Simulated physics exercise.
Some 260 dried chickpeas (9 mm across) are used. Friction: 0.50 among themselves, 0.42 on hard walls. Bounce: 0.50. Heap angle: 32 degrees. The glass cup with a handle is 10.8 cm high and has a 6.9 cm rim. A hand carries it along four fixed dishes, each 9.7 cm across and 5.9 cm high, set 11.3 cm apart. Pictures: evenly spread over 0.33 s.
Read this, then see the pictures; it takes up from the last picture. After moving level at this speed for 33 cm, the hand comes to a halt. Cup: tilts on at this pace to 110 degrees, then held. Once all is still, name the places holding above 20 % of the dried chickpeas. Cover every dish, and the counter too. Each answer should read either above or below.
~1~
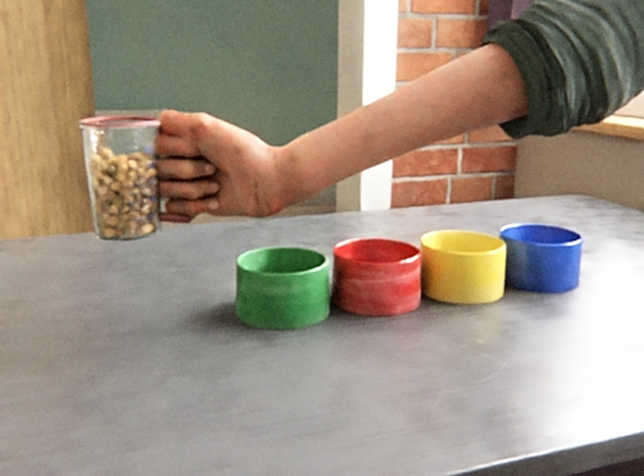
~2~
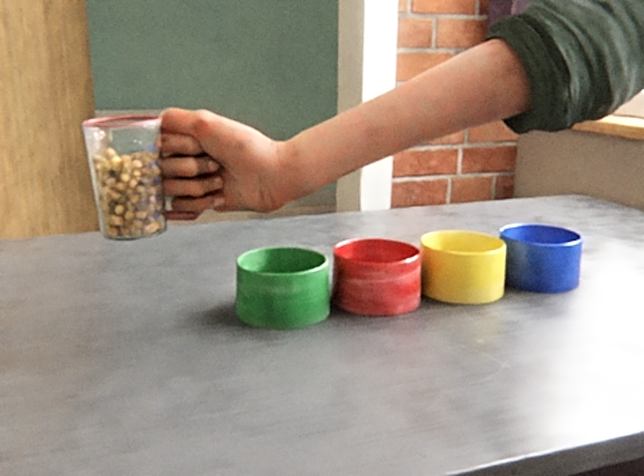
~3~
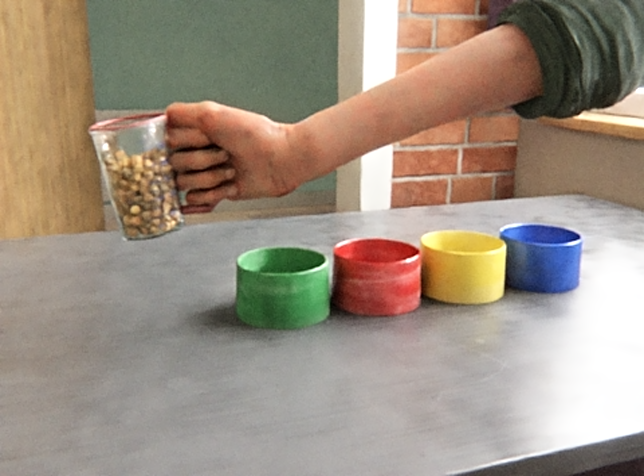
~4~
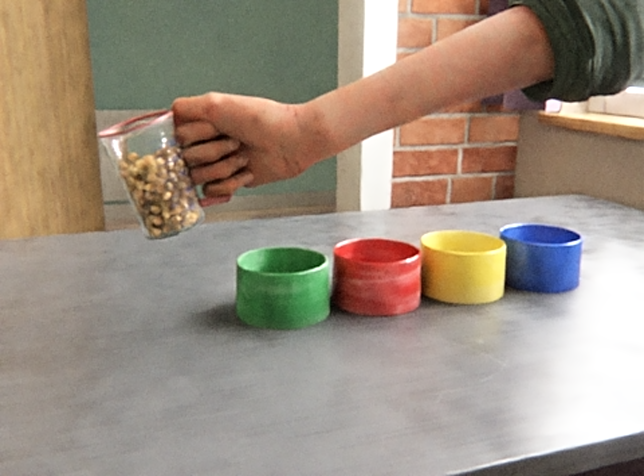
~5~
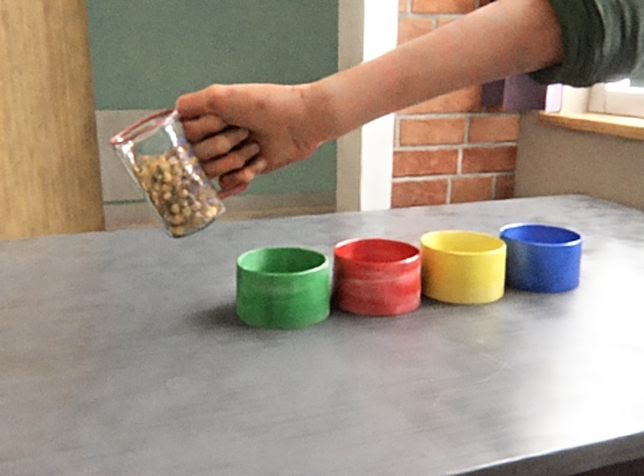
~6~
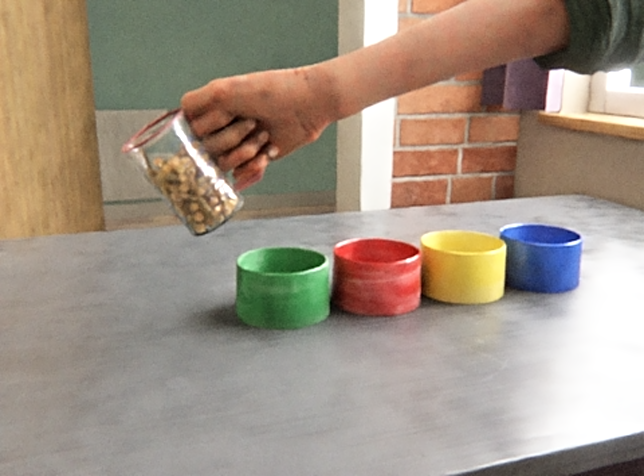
Red dish - above, blue dish - below, green dish - above, yellow dish - below, counter - below.
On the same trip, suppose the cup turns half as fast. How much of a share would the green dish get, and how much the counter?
I'd expect green to end at 0 and the counter at 0.
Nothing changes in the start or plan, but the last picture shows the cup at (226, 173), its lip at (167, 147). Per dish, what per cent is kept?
Dish by dish: Red 100 per cent, blue 0 per cent, green 0 per cent, yellow 0 per cent.
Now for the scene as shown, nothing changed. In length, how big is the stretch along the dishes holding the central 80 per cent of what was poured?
Roughly 14 centimetres.
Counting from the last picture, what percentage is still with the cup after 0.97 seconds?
Around 50 in a hundred.
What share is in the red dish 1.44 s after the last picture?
I'd say around 25 per cent.
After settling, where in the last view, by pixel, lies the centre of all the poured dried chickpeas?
When it all comes to rest, the middle is near (330, 292).
Then, 0.58 s after the last picture, tilt 106 degrees; cup holds 95 %.
Then, 0.97 s after the last picture, tilt 110 degrees; cup holds 50 %, green 40 %.
Then, 1.44 s after the last picture, tilt 110 degrees; cup holds 20 %, red 25 %, green 45 %.
In the end, red 50 %, blue 0 %, green 45 %, yellow 0 %, counter 5 %.
